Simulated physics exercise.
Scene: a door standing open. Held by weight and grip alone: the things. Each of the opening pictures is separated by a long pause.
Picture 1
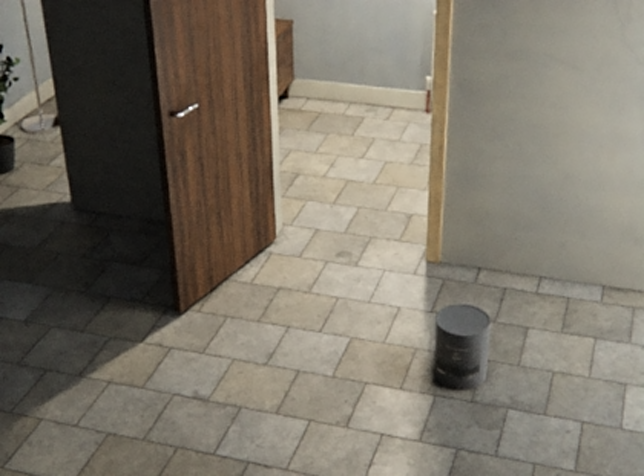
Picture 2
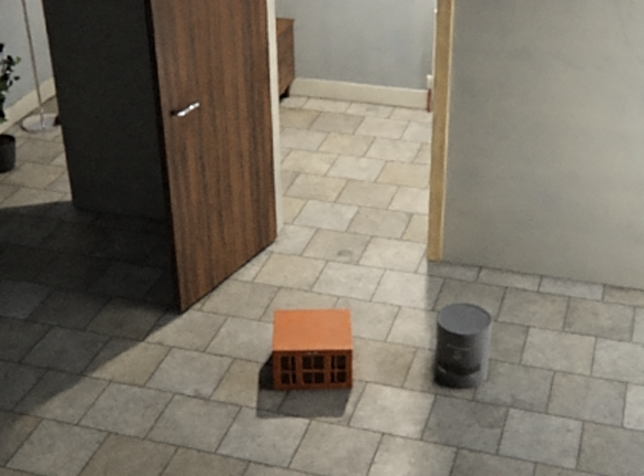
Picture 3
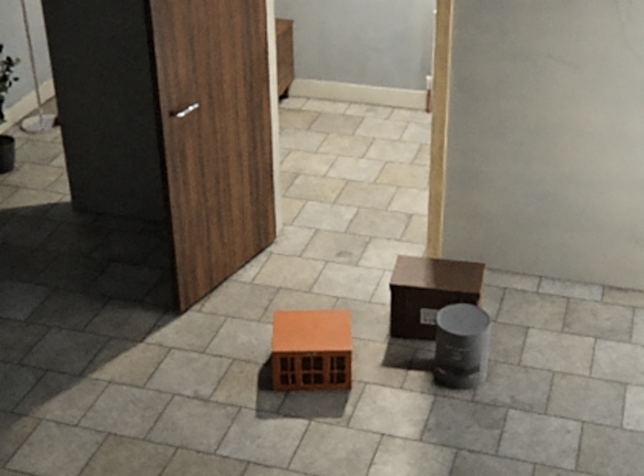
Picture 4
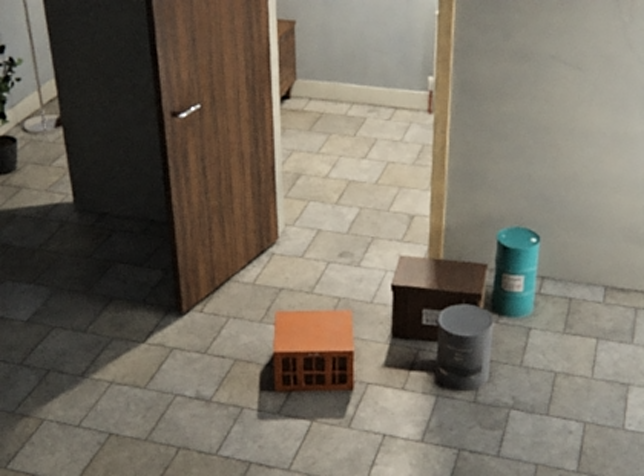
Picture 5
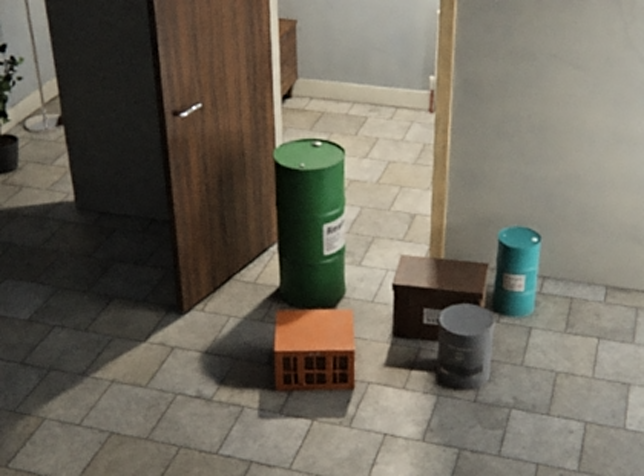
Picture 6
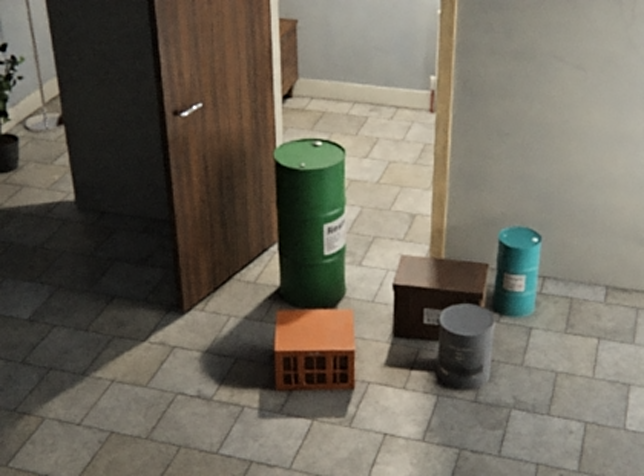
The door stayed wide open and still while, beside a grey pail on the tiled floor, an orange crate appeared, then a brown tote, a turquoise canister, and finally a tall green drum.
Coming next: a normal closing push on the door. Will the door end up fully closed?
No.
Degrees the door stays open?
Some 70°.
Then, 0.50 s on from there, door 97° open.
Then, 0.80 s on from there, door 86° open.
Then, 1.10 s on from there, door 73° open.
In the end, door 70° open; all 5 unmoved. At the end, from the last picture's camera, green drum near (314, 224).
